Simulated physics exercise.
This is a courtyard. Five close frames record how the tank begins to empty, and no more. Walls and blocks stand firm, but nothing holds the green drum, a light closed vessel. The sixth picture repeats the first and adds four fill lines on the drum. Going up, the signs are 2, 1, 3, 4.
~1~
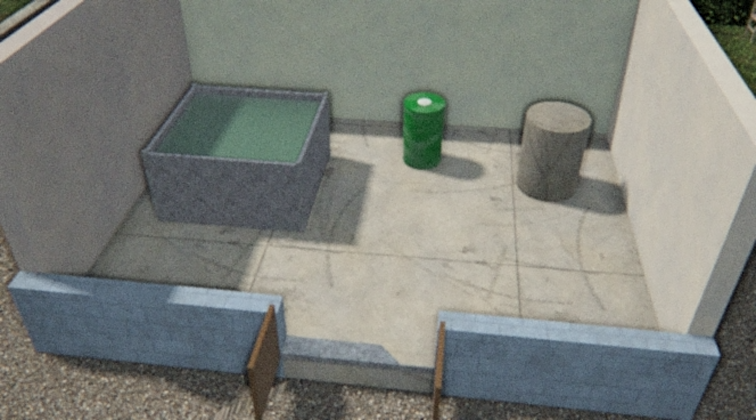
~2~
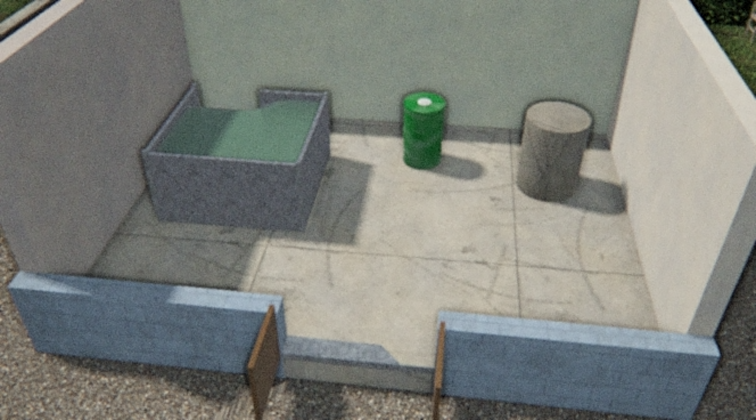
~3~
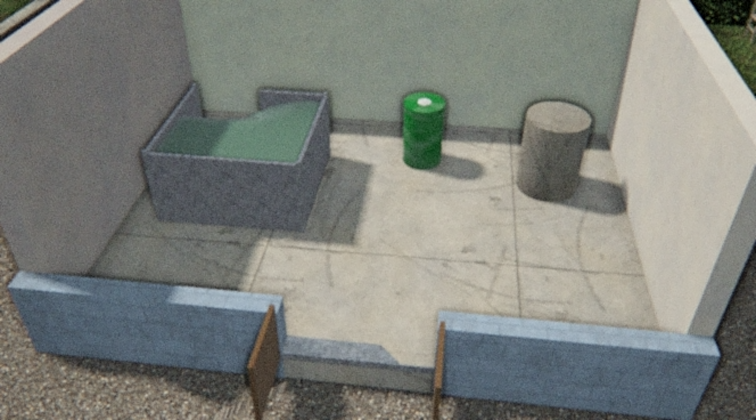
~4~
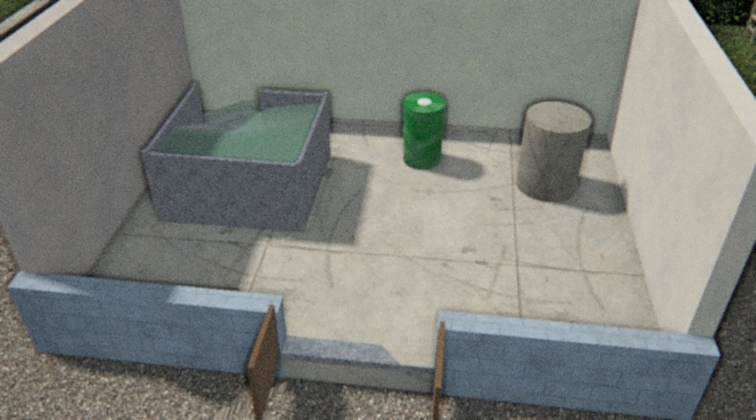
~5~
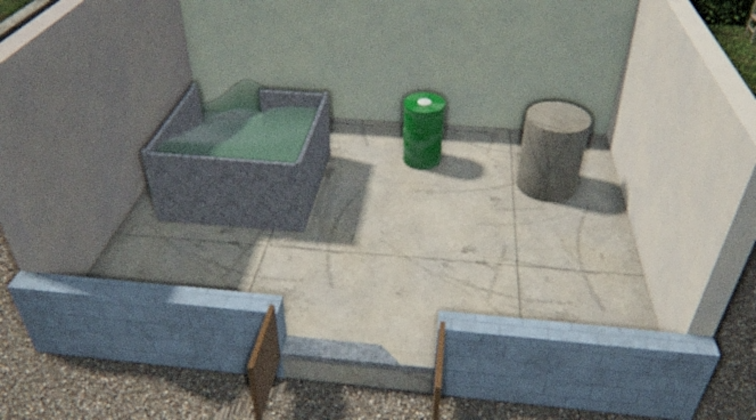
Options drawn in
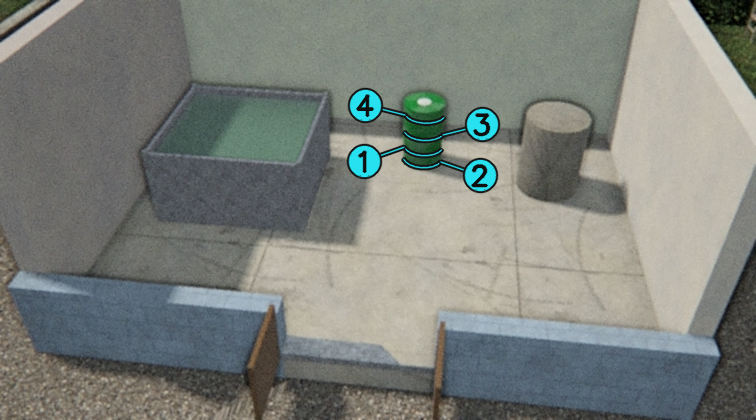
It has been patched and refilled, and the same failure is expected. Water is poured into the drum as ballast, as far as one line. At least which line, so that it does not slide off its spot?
Level 3 just does it.
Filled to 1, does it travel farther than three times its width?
No.
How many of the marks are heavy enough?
Two.
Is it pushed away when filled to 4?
No, that is safe.
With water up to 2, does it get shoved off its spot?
Yes.
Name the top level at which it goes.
That is level 1.
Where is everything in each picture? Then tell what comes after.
In the first picture, lid of the green drum at (425, 102); tank full, its middle at (242, 127); open gate at (360, 307).
In the second picture, water covers 2 % of the ground, mostly out of sight from here.
In the third picture, water covers 4 % of the ground, mostly out of sight from here.
In the fourth picture, water covers 6 % of the ground, mostly out of sight from here.
In the fifth picture, lid of the green drum at (425, 102); water covers 7 % of the ground, mostly out of sight from here.
In cyan, 1 at (421, 155); 2 at (421, 167); 3 at (422, 140); 4 at (423, 123); from the bottom up 2, 1, 3, 4.
If 1 is chosen, it is pushed about its own width away.
If 2 is chosen, it is pushed about 7 times its own width away.
If 3 is chosen, it does not move.
If 4 is chosen, it does not move.
